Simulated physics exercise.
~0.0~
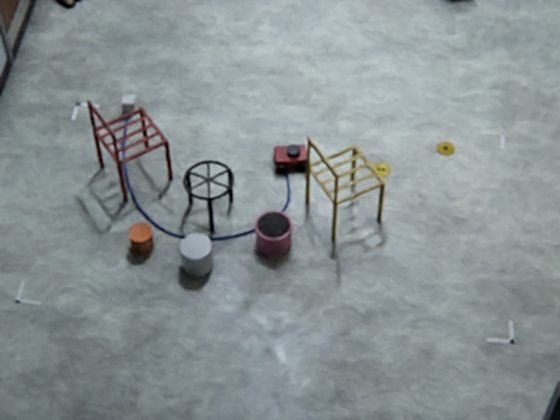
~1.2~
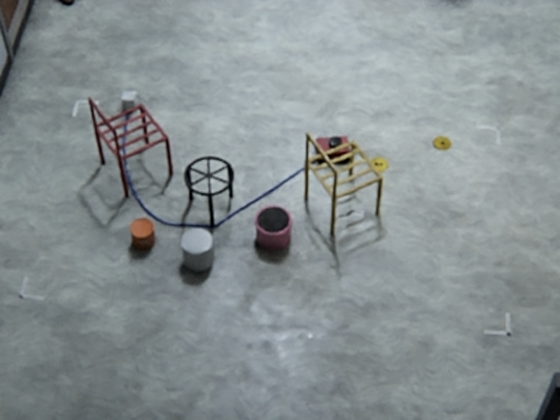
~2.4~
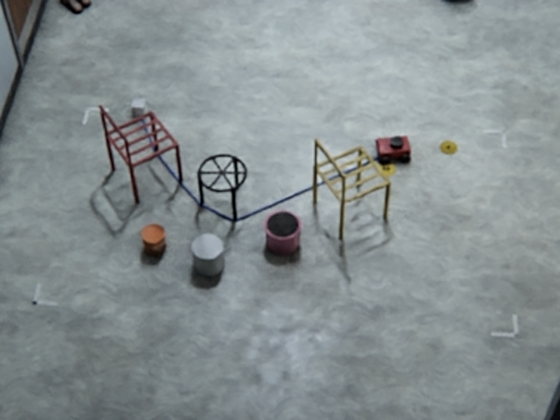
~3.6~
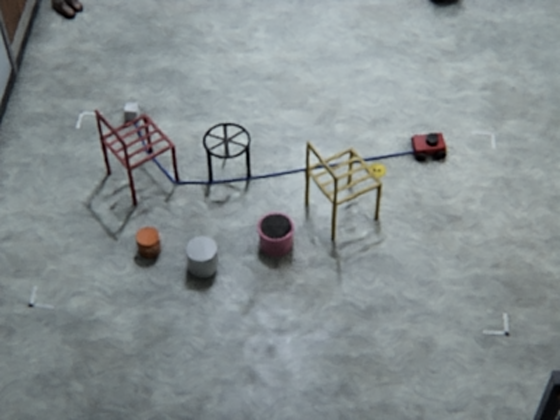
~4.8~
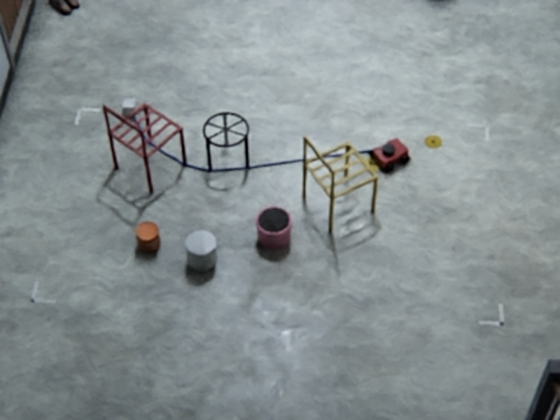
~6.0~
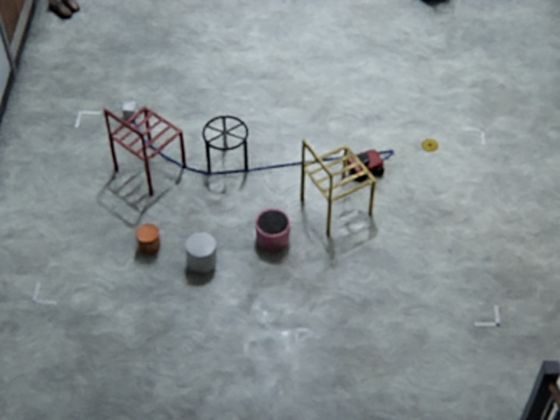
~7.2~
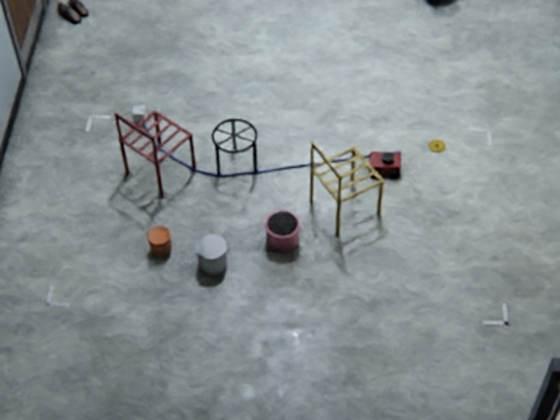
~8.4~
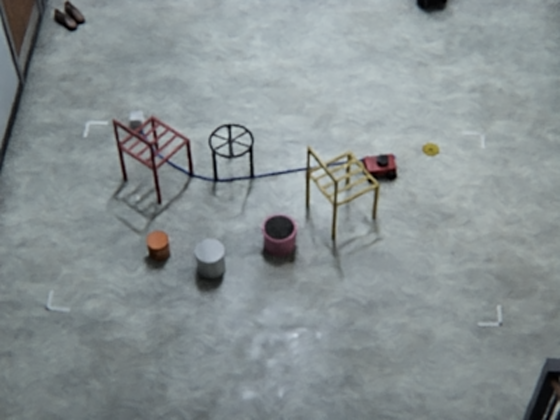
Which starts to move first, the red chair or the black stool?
The black stool starts to move first, as the cart heads off to the right, and the red chair shifts only later.
